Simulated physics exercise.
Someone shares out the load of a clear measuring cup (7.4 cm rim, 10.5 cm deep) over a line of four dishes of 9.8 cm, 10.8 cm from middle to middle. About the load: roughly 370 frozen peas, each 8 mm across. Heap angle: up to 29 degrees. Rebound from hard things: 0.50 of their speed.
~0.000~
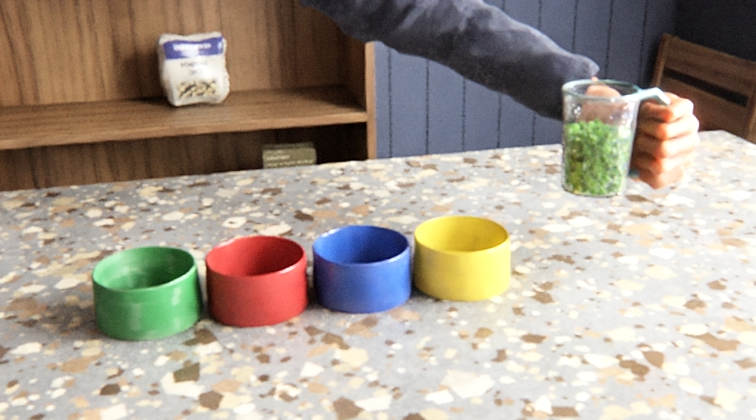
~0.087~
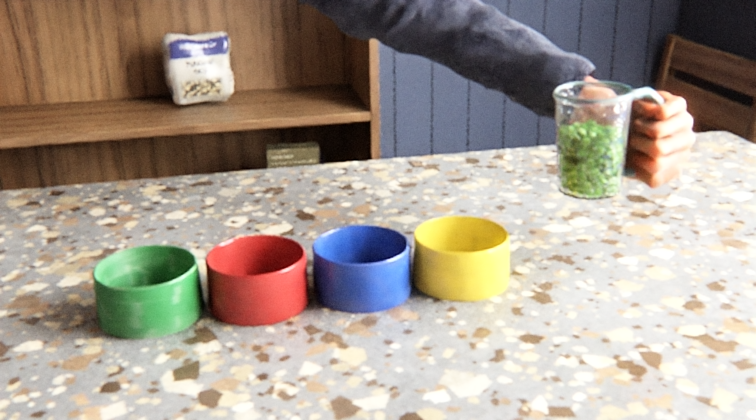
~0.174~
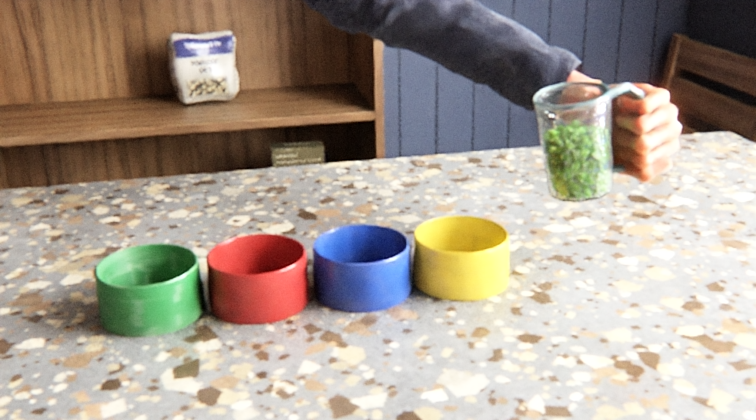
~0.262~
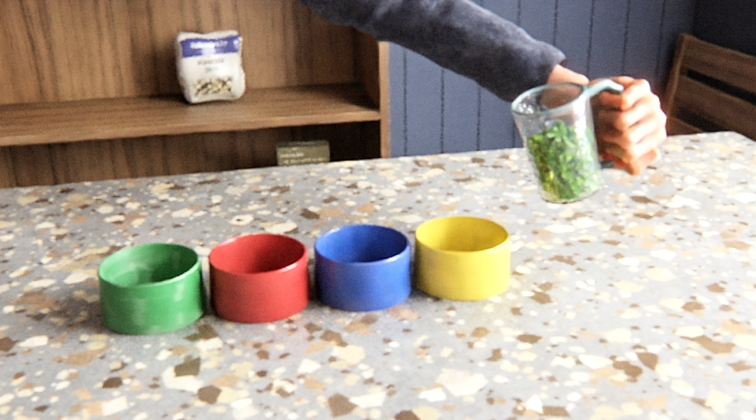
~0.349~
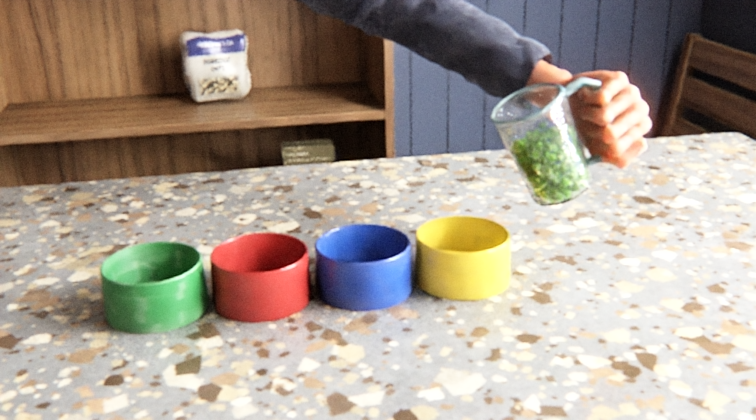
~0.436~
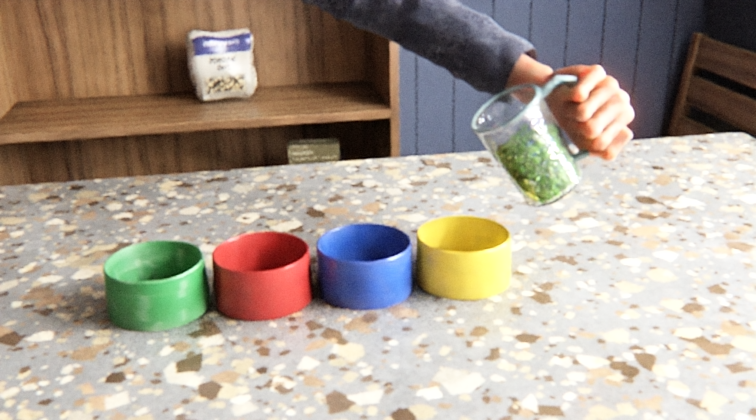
A hand holds a clear measuring cup of small green pieces above a speckled tabletop, seen from slightly above, with wooden shelves and blue panelling behind. Four round dishes, green, red, blue and yellow from left to right, sit in a row, and a small packet rests on a shelf. The dark-sleeved arm moves the cup leftward, tilting it increasingly toward the dishes, while the view shifts very slightly.
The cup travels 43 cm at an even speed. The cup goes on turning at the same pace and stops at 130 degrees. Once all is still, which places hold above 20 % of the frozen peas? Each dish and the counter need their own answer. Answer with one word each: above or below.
Red above, blue below, green below, yellow below, counter below.
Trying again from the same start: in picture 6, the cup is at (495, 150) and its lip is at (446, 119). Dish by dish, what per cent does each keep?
Red: 0 / blue: 0 / green: 100 / yellow: 0.
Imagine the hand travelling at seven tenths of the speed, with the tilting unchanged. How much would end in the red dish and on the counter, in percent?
In that case: Red 0, and counter 0.
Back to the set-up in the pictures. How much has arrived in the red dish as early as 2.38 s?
Roughly 95 %.
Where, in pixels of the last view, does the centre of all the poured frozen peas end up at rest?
Estimated resting centre: Around (252, 277).
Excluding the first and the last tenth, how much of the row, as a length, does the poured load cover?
6 cm, roughly.
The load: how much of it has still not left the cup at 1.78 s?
Somewhere near 0 per cent of the load.
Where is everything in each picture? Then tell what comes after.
The first frame shows cup at (597, 139), tilt 0 degrees, lip at (568, 92), moved 0.0 cm; middle of the pieces at (599, 156); yellow dish at (462, 234); blue dish at (361, 245); red dish at (255, 256); green dish at (145, 268).
The second frame shows cup at (591, 141), tilt 3 degrees, lip at (559, 96), moved 0.6 cm; middle of the pieces at (594, 157).
The third frame shows cup at (576, 142), tilt 10 degrees, lip at (537, 103), moved 2.3 cm; middle of the pieces at (581, 158).
The fourth frame shows cup at (560, 144), tilt 17 degrees, lip at (515, 111), moved 4.1 cm; middle of the pieces at (568, 159).
The fifth frame shows cup at (545, 146), tilt 25 degrees, lip at (494, 120), moved 5.9 cm; middle of the pieces at (555, 159).
The sixth frame shows cup at (529, 148), tilt 33 degrees, lip at (474, 129), moved 7.7 cm; middle of the pieces at (541, 159); yellow dish at (464, 234); blue dish at (364, 243); red dish at (261, 252); green dish at (154, 261). Its pace works out near 85 degrees a second; the hand travels 20 cm a second.
After 1.24 s, tilt 102 degrees; cup holds 95 %.
Then, at 1.78 s, tilt 130 degrees; cup holds 0 %, red 95 %.
After 2.38 s, tilt 130 degrees; cup holds 0 %, red 95 %.
In the end, at 2.7 s, red 95 %, blue 0 %, green 0 %, yellow 0 %, counter 5 %.
